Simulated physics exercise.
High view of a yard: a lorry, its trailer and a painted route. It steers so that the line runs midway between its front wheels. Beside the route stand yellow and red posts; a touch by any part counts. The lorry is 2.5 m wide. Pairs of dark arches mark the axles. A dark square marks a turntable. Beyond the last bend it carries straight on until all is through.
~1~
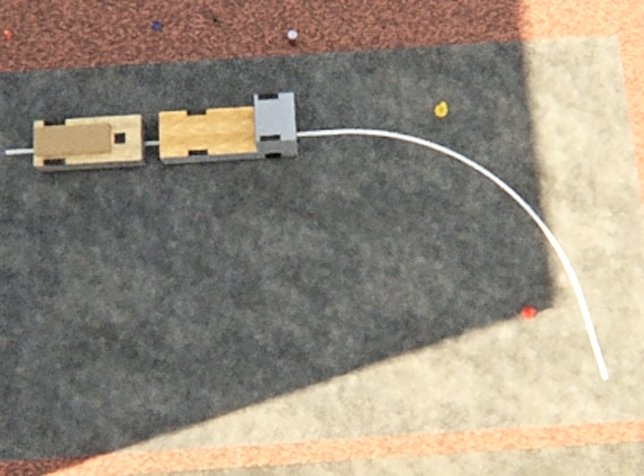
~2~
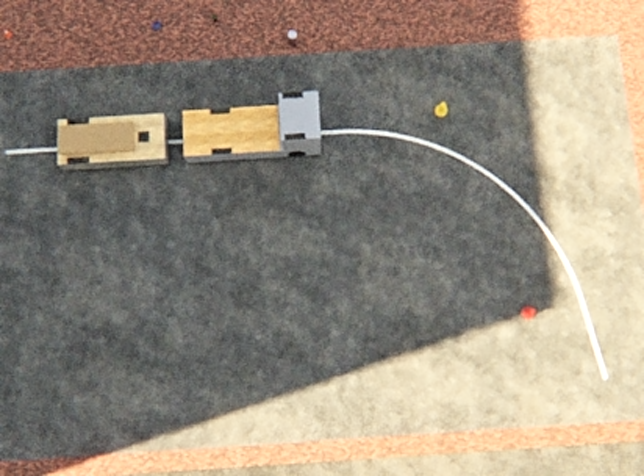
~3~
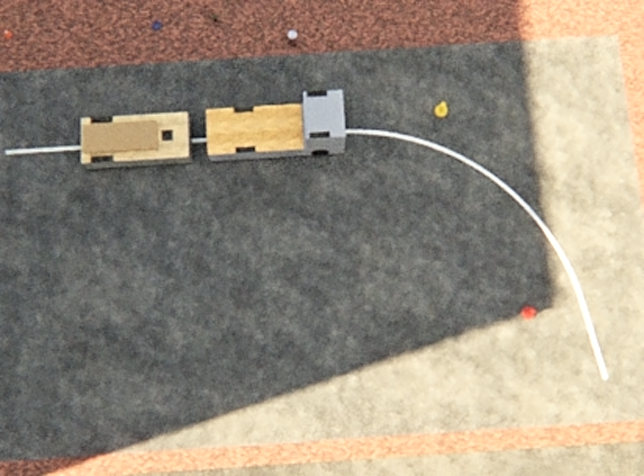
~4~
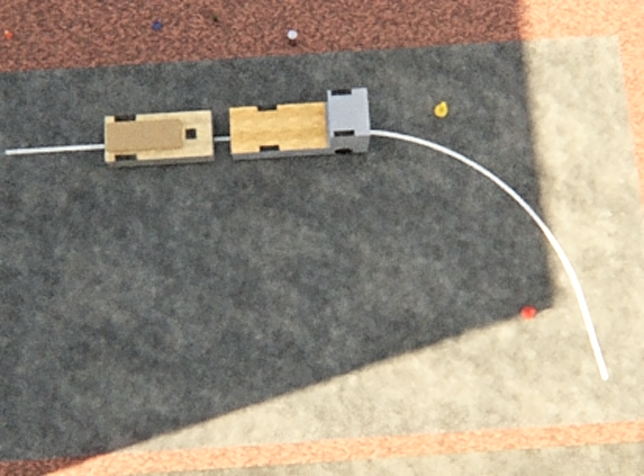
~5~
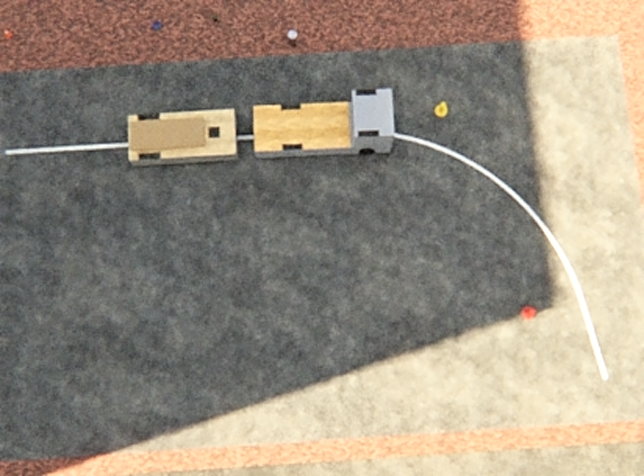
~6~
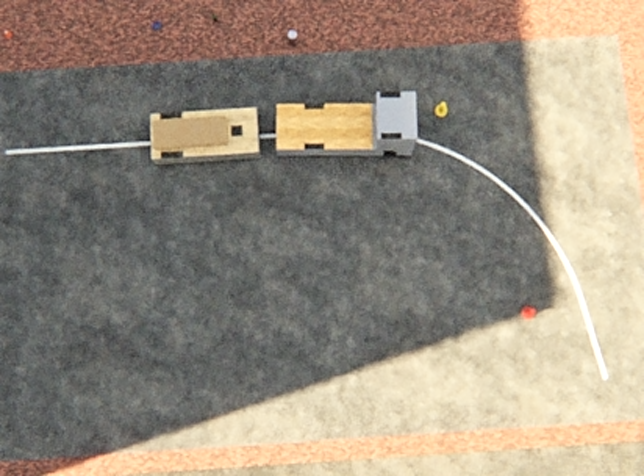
At the start, a lorry with a grey cab and a wooden bed stands at the left on a white line, towing a tan trailer across dark ground. It rolls steadily right along the nearly straight stretch, then its cab reaches the beginning of the curve, turning very slightly, just left of the yellow post.
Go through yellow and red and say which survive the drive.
Yellow stays untouched, red stays untouched.
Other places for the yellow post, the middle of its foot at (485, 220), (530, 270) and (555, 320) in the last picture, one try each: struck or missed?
First hit, second struck, third struck.
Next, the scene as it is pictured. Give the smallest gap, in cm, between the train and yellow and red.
Yellow 20, red 30.
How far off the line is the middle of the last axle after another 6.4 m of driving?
Some 10 cm off it.
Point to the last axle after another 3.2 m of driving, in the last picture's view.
Around (230, 131).
With 1.6 m more driven, the last axle is at (201, 133) of the last picture, on the line; yellow has been passed with 15 cm to spare.
With 25.4 m more driven, the last axle is at (569, 297) of the last picture, 95 cm off the line; red has been passed with 35 cm to spare.
With 31.3 m more driven, the last axle is at (617, 409) of the last picture, 25 cm off the line; 0 of 2 struck in all.
